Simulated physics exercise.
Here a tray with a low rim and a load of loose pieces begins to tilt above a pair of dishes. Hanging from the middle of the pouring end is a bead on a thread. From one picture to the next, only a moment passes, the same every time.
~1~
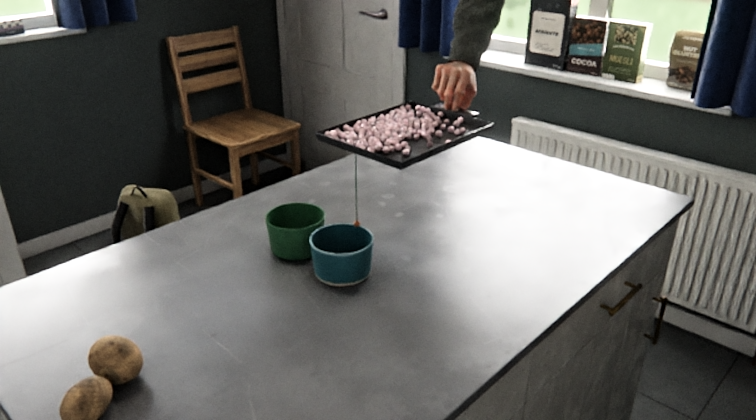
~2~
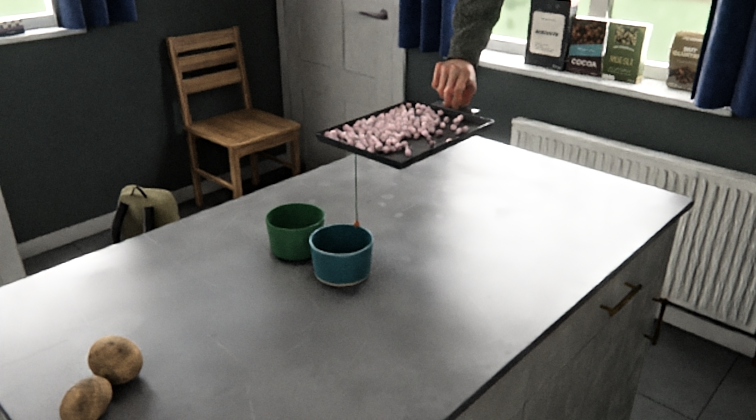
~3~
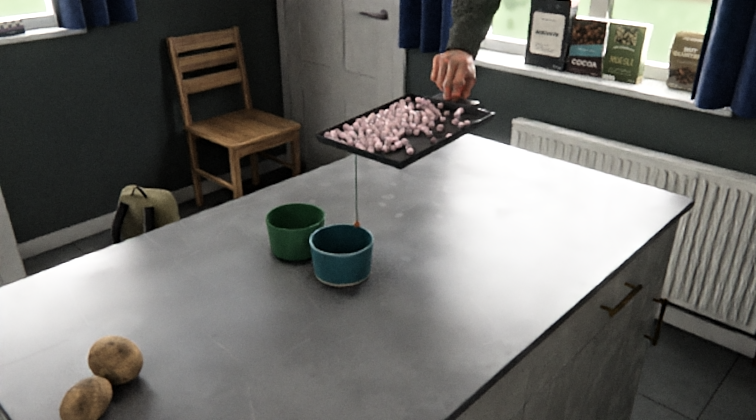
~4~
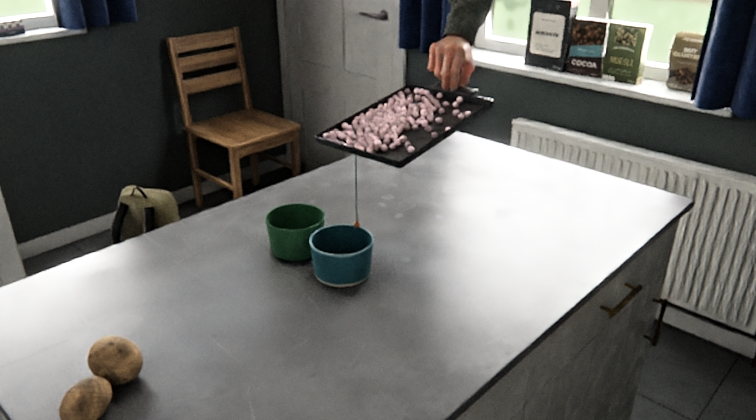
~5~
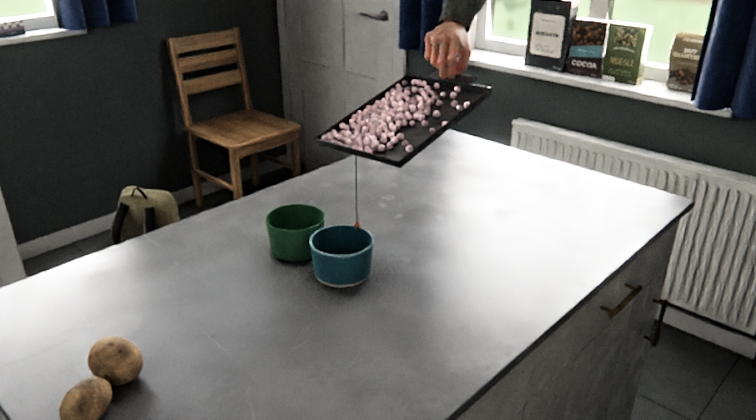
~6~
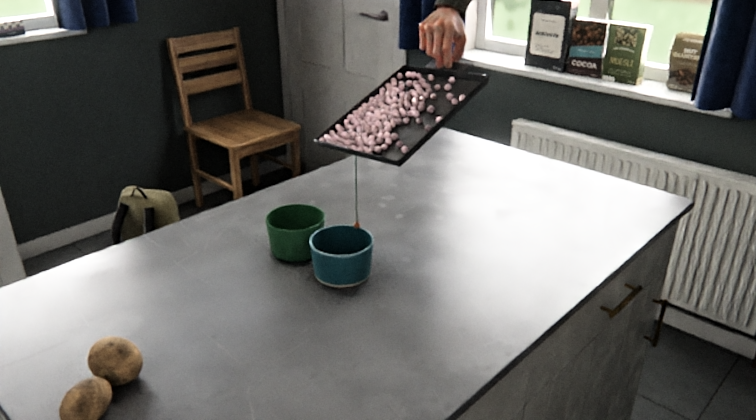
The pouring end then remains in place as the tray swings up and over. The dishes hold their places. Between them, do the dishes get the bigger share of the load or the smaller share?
I'd say the dishes catch most of it, honestly.
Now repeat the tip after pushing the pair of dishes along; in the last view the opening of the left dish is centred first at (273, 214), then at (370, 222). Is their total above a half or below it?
Taking them in turn, it's beyond half and then short of half.
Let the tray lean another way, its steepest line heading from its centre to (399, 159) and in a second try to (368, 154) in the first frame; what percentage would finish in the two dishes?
Roughly 0 percent first and 40 percent second.
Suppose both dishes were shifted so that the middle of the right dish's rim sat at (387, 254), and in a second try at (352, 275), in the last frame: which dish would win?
In the first position the left of the two, in the second the left of the two.
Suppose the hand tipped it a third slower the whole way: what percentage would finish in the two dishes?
It would be around 80 percent.
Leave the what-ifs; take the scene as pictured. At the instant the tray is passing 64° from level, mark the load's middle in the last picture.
In the last view, the load is centred near (337, 142).
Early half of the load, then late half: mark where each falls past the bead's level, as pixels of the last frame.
(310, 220) first, (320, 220) later.
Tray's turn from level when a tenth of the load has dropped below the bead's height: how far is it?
The tilt is near 70° by then.
Just after the last frame, tray tipped steeply; roughly two thirds on the tray; just a few in the right dish; just a few in the left dish; just a few outside both; roughly a quarter in the air.
A moment on, tray tipped past a quarter turn; just a few on the tray; roughly a quarter in the right dish; roughly a quarter in the left dish; roughly a quarter outside both; roughly a quarter in the air.
Further on, tray tipped past a quarter turn; roughly a third in the right dish; roughly a third in the left dish; roughly a third outside both.
When it is over, tray tipped past a quarter turn; roughly a third in the right dish; roughly a third in the left dish; roughly a third outside both.
